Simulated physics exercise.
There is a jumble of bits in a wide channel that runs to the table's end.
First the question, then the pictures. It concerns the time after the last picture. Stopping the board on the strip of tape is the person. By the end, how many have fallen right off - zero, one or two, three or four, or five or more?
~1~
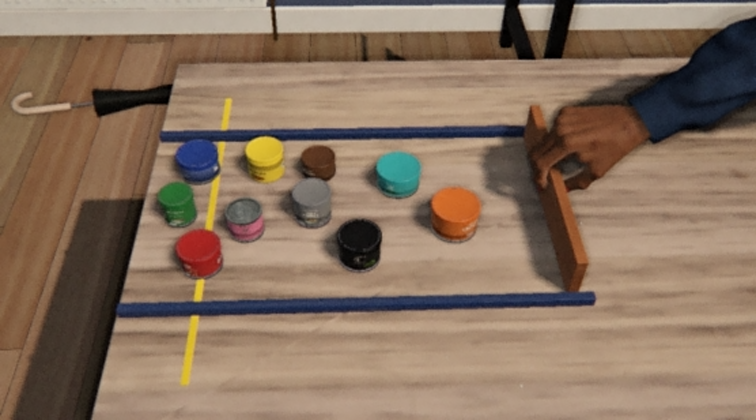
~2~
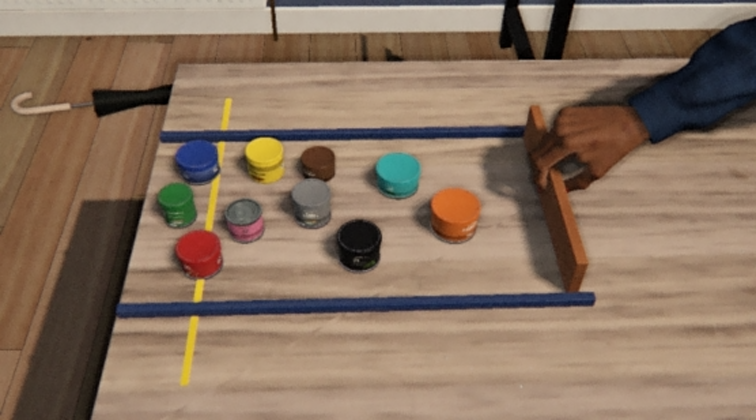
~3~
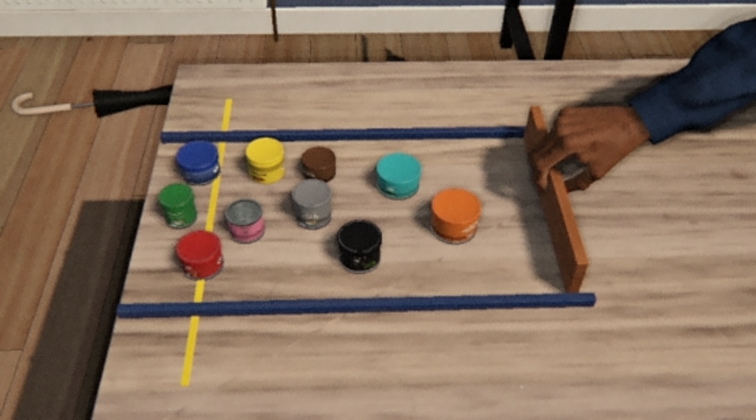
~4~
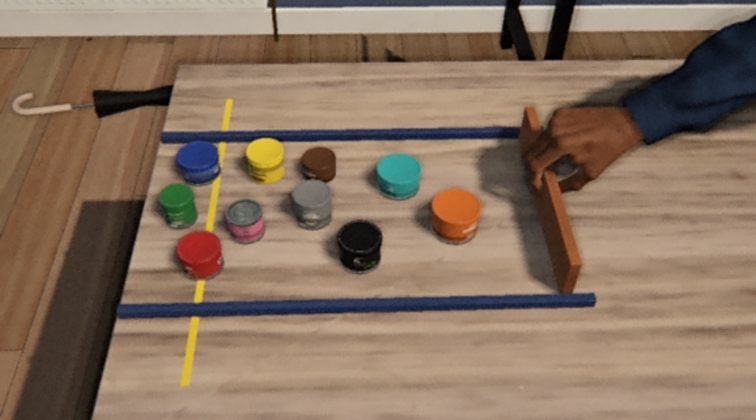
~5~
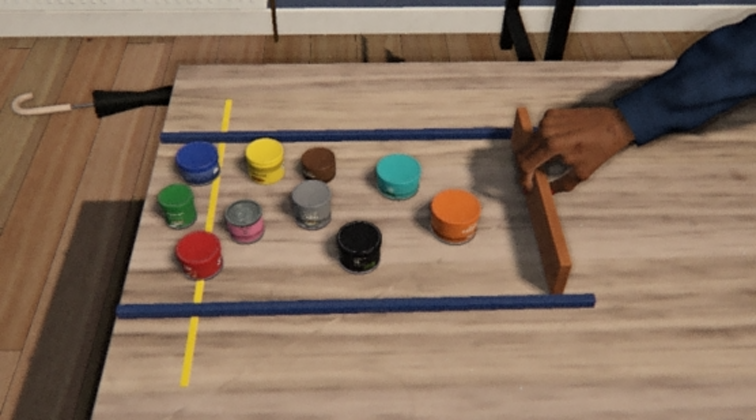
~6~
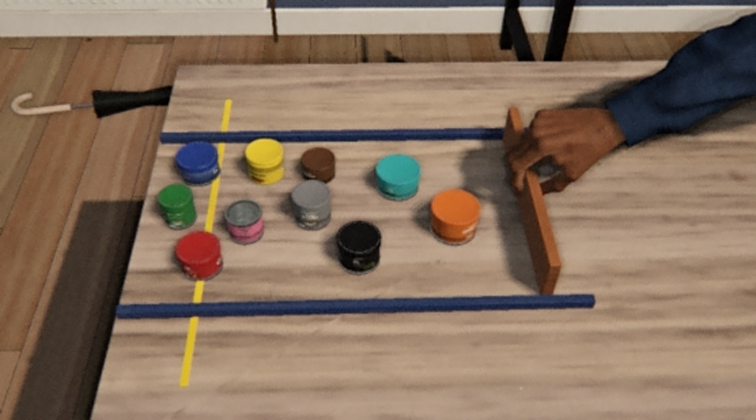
By the end, one or two have.
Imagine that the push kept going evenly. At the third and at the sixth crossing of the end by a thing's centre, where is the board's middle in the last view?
Earlier crossing: About (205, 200); later crossing: About (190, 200).
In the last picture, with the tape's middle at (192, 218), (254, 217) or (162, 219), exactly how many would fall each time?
Taken one after another, the numbers are 4, 0 and 6.
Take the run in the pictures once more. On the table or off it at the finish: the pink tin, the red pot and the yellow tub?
Pink tin - stays, red pot - stays, yellow tub - stays.
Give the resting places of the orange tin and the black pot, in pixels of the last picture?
Orange tin at about (182, 223), black pot at about (178, 258).
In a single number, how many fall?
Count: 2.
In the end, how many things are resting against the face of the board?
In contact: 4.
Early on, none off yet; green tin at rest near (178, 207); blue tin at rest near (199, 164); red pot at rest near (200, 256).
Finally, the number that fall off is one or two; lost, blue tin and green tin.
